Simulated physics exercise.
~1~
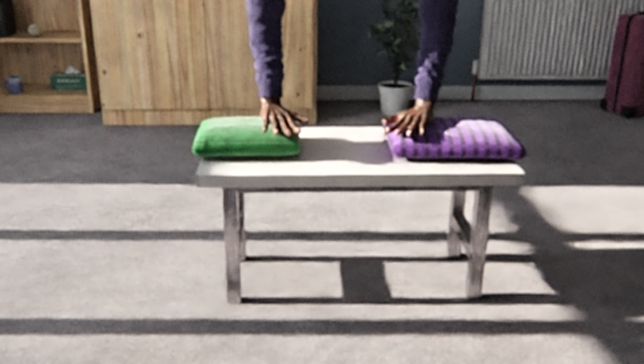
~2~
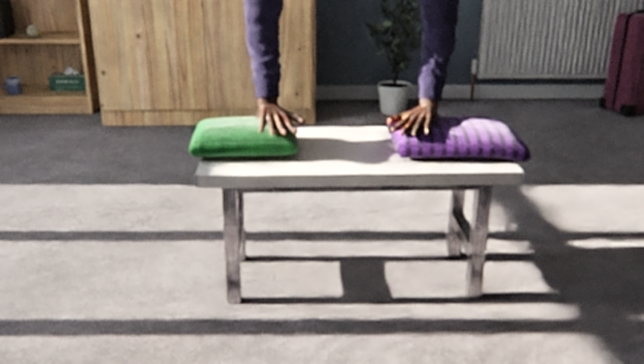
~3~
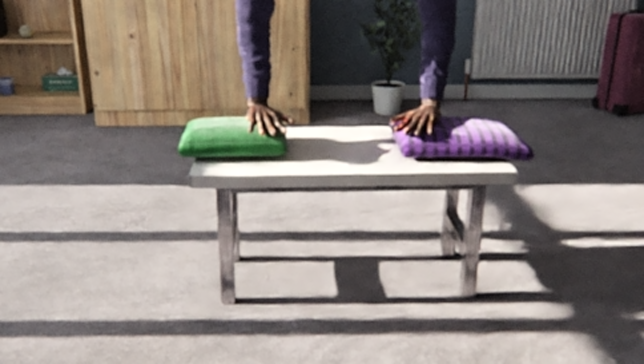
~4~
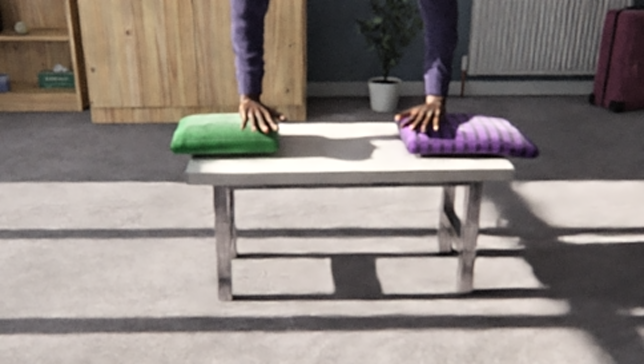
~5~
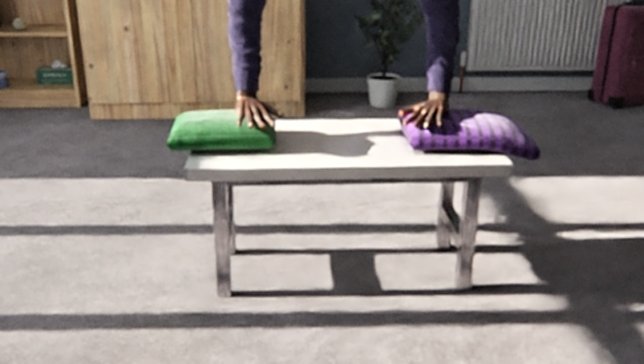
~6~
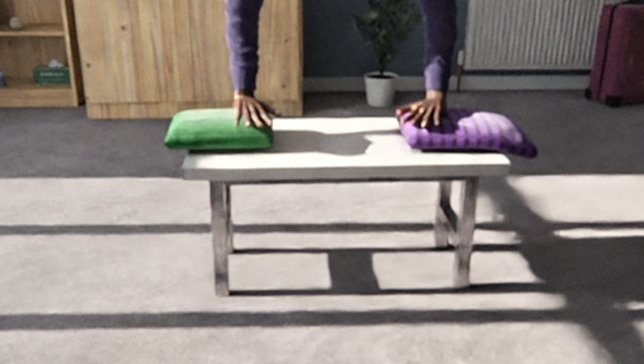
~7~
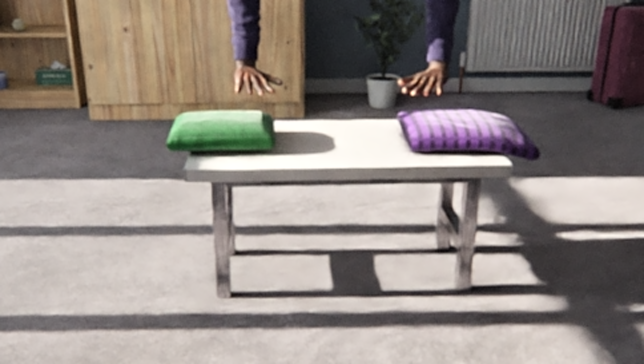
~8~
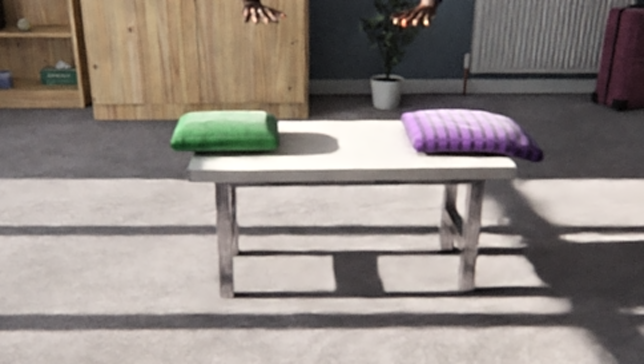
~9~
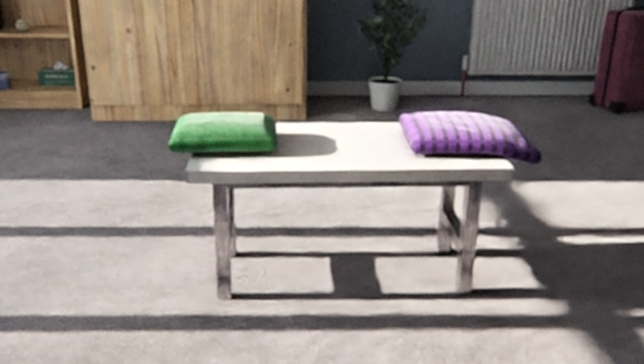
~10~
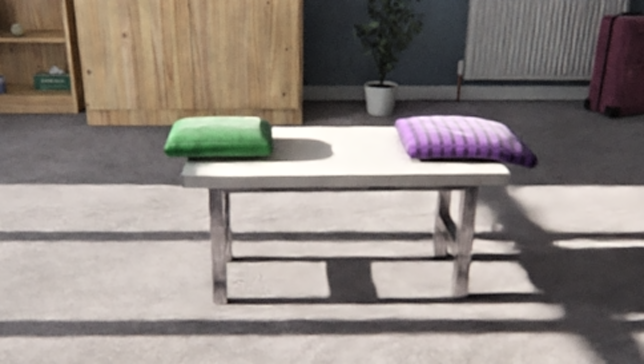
A person's hands and purple-sleeved forearms reach down over a low pale table with metal legs, seen from the front in a sunlit room by a slightly swaying camera. One hand rests on a green cushion-like sack at the left, the other on a purple ribbed, folded blanket at the right. The hands push the two a little farther apart, toward opposite ends of the tabletop. They then let go, lift and withdraw upward out of view. The green sack and the purple blanket stay still on the table, the blanket's edge jutting slightly past the right end.
